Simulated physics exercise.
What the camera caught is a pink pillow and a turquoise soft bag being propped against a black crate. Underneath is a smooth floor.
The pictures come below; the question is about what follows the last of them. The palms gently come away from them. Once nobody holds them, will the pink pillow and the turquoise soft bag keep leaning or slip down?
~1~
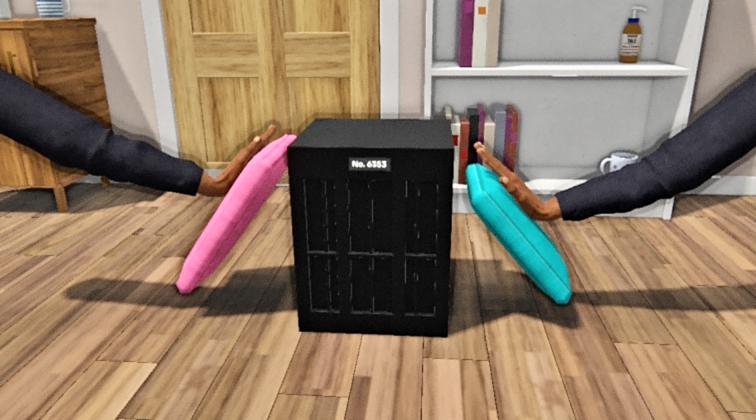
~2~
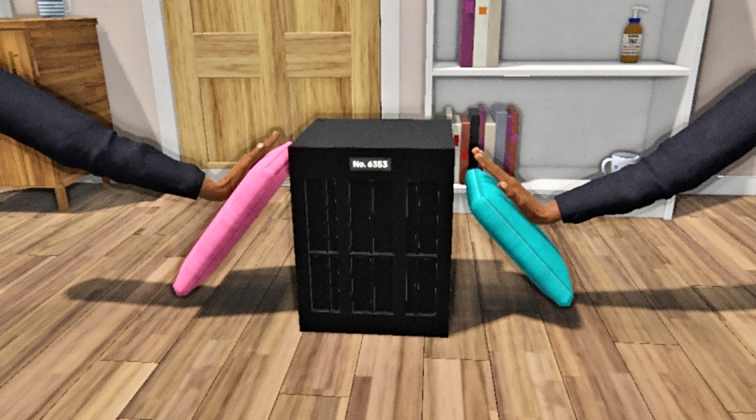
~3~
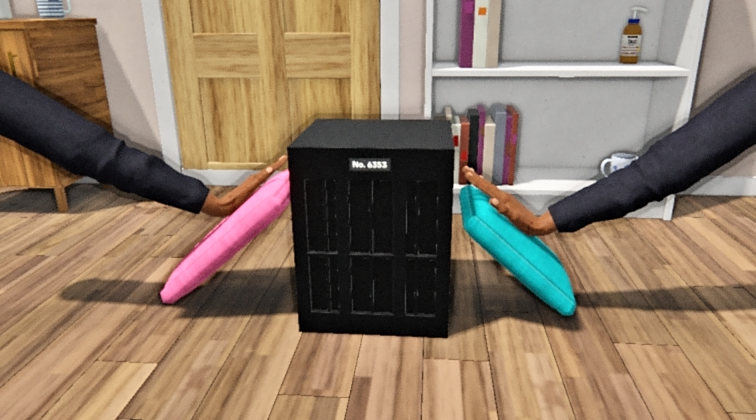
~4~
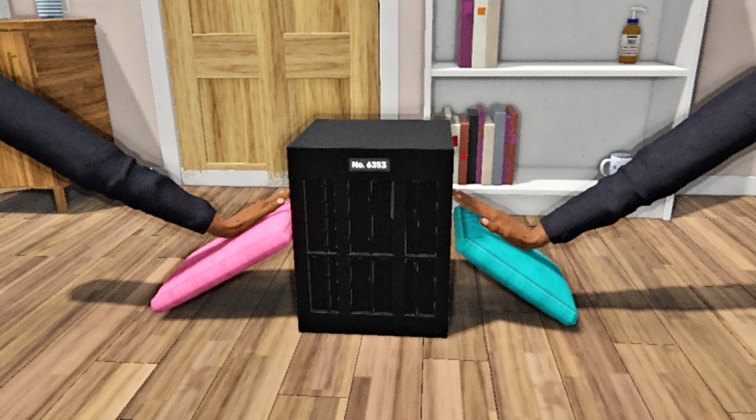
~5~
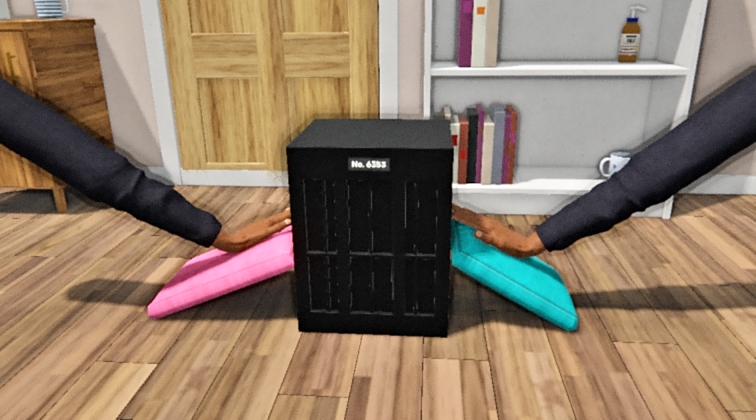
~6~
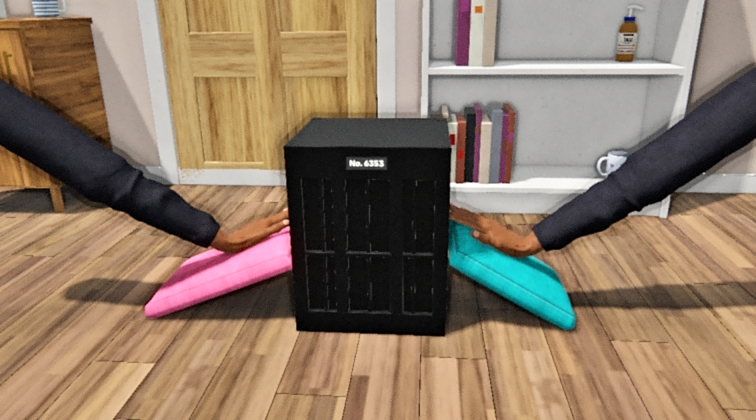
The pink pillow slips down; the turquoise soft bag slips down.
Then, 0.22 s on from there, pillow flat on the floor near (233, 280); soft bag slipping down near (511, 277).
Then, 0.36 s on from there, pillow flat on the floor near (231, 283); soft bag flat on the floor near (512, 291).
In the end, pillow flat on the floor near (231, 285); soft bag flat on the floor near (512, 292). The pink pillow slides down flat and the turquoise soft bag slips and lies down.
